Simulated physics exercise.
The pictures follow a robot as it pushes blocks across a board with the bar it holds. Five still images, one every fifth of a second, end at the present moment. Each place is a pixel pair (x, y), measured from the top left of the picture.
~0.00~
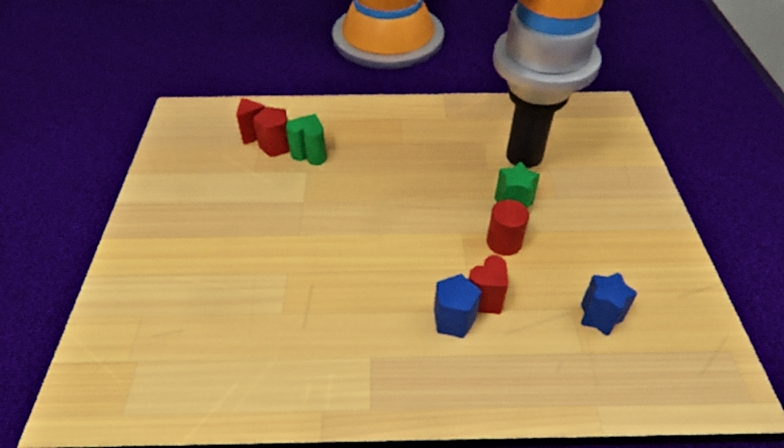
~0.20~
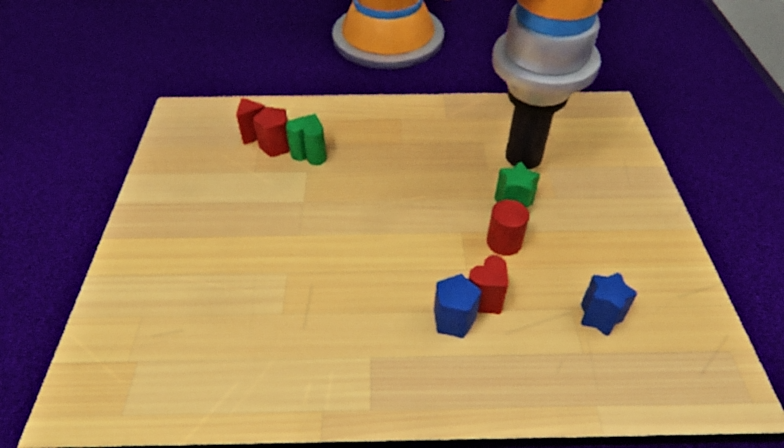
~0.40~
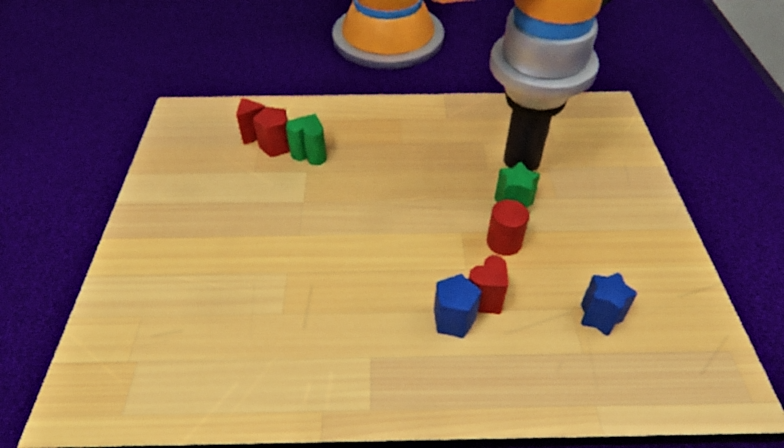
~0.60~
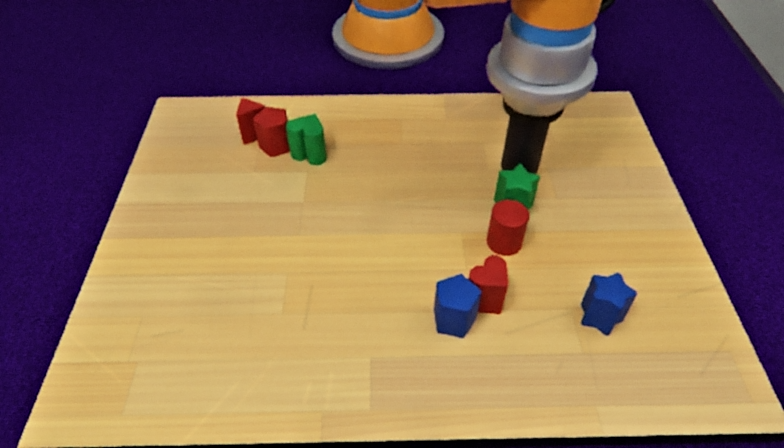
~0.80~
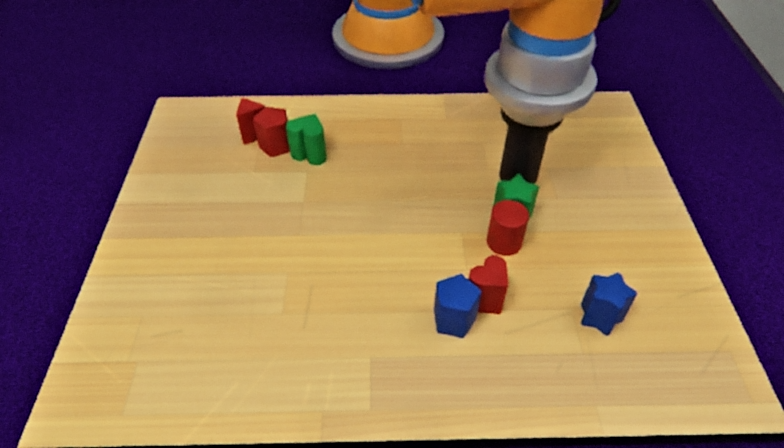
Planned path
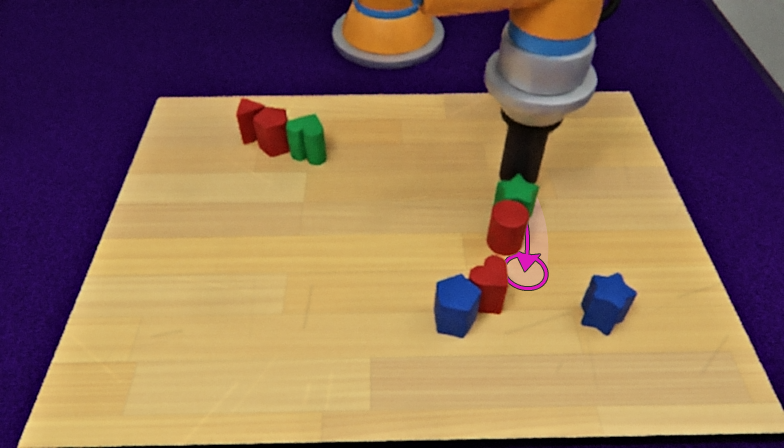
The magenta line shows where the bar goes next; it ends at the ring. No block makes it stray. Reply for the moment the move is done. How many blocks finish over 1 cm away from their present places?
Three or more blocks move more than 1 cm.
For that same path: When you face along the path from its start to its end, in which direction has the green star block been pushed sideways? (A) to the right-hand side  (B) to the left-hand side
The correct letter is A.
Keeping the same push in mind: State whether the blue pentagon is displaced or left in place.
It will end up elsewhere.
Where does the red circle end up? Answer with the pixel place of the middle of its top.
Answer: (467, 259).
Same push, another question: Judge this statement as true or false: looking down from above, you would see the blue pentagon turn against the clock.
The statement is incorrect.
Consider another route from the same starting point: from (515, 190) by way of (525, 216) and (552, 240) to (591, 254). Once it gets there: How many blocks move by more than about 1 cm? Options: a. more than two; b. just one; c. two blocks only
I'll go with c - two blocks only.
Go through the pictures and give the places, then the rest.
The first picture shows tip of the bar (524, 156), middles of tops, blue pentagon (458, 292), red heart-shaped block (491, 272), red circle (511, 213), green star block (520, 175).
The second picture shows bar (524, 157), nothing pushed.
The third picture shows bar (522, 161), nothing pushed.
The fourth picture shows bar (519, 167), green star block (520, 177).
The fifth picture shows bar (518, 177), blue pentagon (458, 292), red heart-shaped block (491, 272), red circle (511, 213), green star block (519, 188).
The line goes from (515, 190) over (527, 228) to (525, 271).
On the path given first. One third of the way, bar (528, 203); red circle (501, 234); green star block (518, 214), turned 30° clockwise.
Two thirds of the way, bar (531, 231); blue pentagon (451, 300), turned 20° clockwise; red heart-shaped block (486, 280), turned 20° anticlockwise; red circle (488, 247); green star block (520, 238), turned 60° clockwise.
At the end, bar (528, 259); blue pentagon (447, 306), turned 30° clockwise; red heart-shaped block (479, 292), turned 65° anticlockwise; red circle (467, 259); green star block (504, 260), turned 80° clockwise.
